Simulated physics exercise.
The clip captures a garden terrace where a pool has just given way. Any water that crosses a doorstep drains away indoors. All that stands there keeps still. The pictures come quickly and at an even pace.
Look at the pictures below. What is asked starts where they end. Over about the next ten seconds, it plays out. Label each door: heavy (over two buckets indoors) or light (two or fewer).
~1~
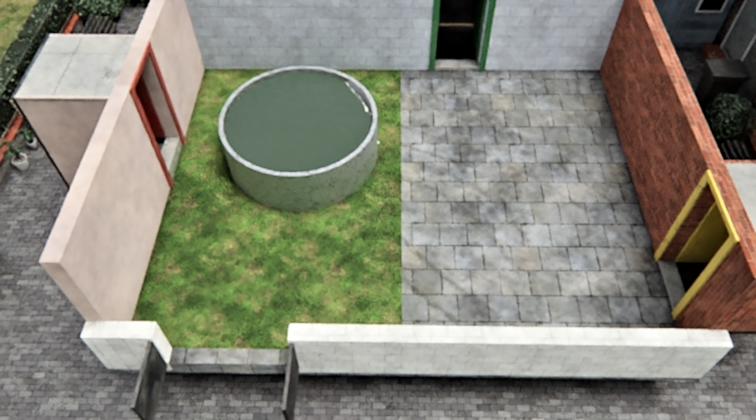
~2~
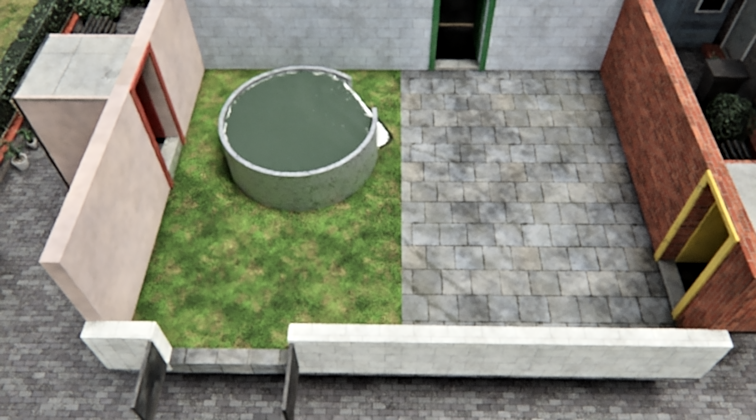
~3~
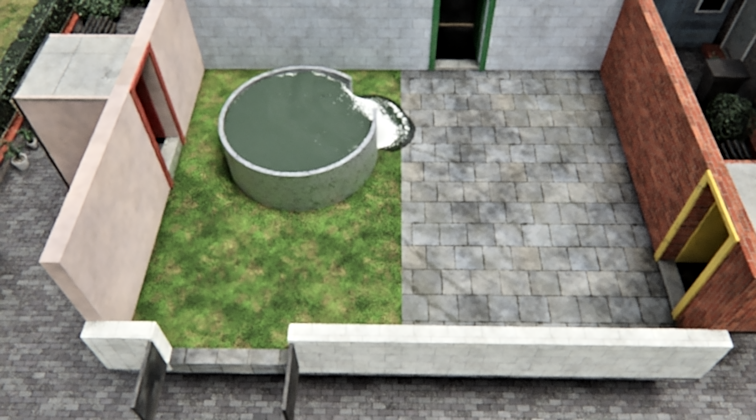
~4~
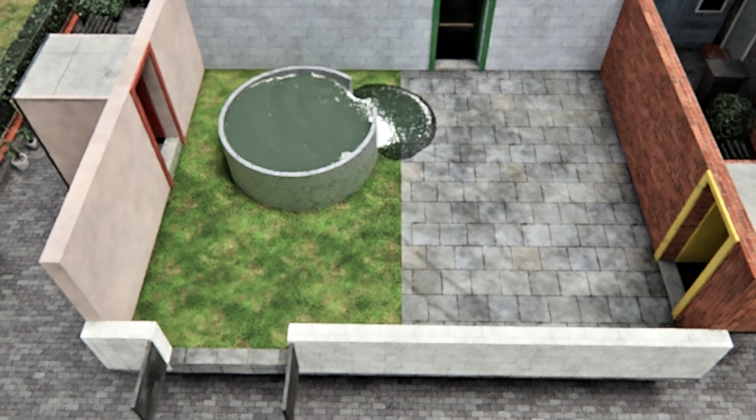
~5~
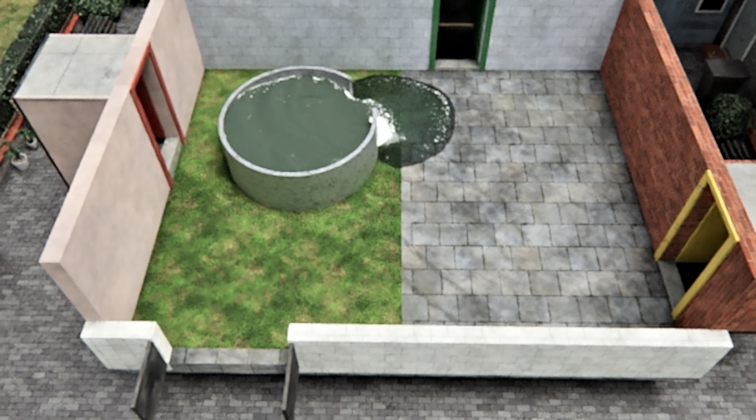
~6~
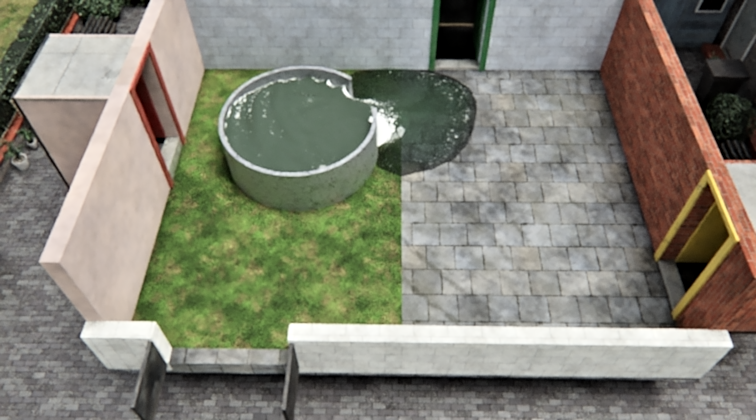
Green door - heavy; yellow door - heavy; red door - light.
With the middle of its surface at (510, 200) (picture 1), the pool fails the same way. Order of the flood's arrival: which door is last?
Looks like the door marked red.
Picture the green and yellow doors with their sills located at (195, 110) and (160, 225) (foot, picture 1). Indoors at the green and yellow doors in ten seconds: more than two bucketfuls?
One by one: Green lets less in; yellow holds.
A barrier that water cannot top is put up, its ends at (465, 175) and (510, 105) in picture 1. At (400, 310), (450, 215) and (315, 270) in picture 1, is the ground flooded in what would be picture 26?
First spared, then soaked, then spared.
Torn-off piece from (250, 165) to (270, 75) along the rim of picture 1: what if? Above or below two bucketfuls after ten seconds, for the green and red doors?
Green door: Remains below; red door: Exceeds it.
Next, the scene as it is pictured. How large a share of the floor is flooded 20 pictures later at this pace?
40 %, roughly.
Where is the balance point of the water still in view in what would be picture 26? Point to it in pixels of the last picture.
(403, 135).
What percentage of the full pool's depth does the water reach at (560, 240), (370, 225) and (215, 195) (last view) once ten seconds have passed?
First 6, next 6, last 4 in a hundred.
A moment on, water covers 25 % of the floor; the green door over two buckets in, the yellow door not reached, the red door not reached.
Next, water covers 35 % of the floor; the green door far over two buckets in, the yellow door not reached, the red door not reached.
Then, water covers 40 % of the floor; the green door far over two buckets in, the yellow door wet at the sill, nothing in, the red door not reached.
Later, water covers 70 % of the floor; the green door far over two buckets in, the yellow door under two buckets in, the red door not reached.
In the end, water covers 95 % of the floor; the green door far over two buckets in, the yellow door over two buckets in, the red door wet at the sill, nothing in.
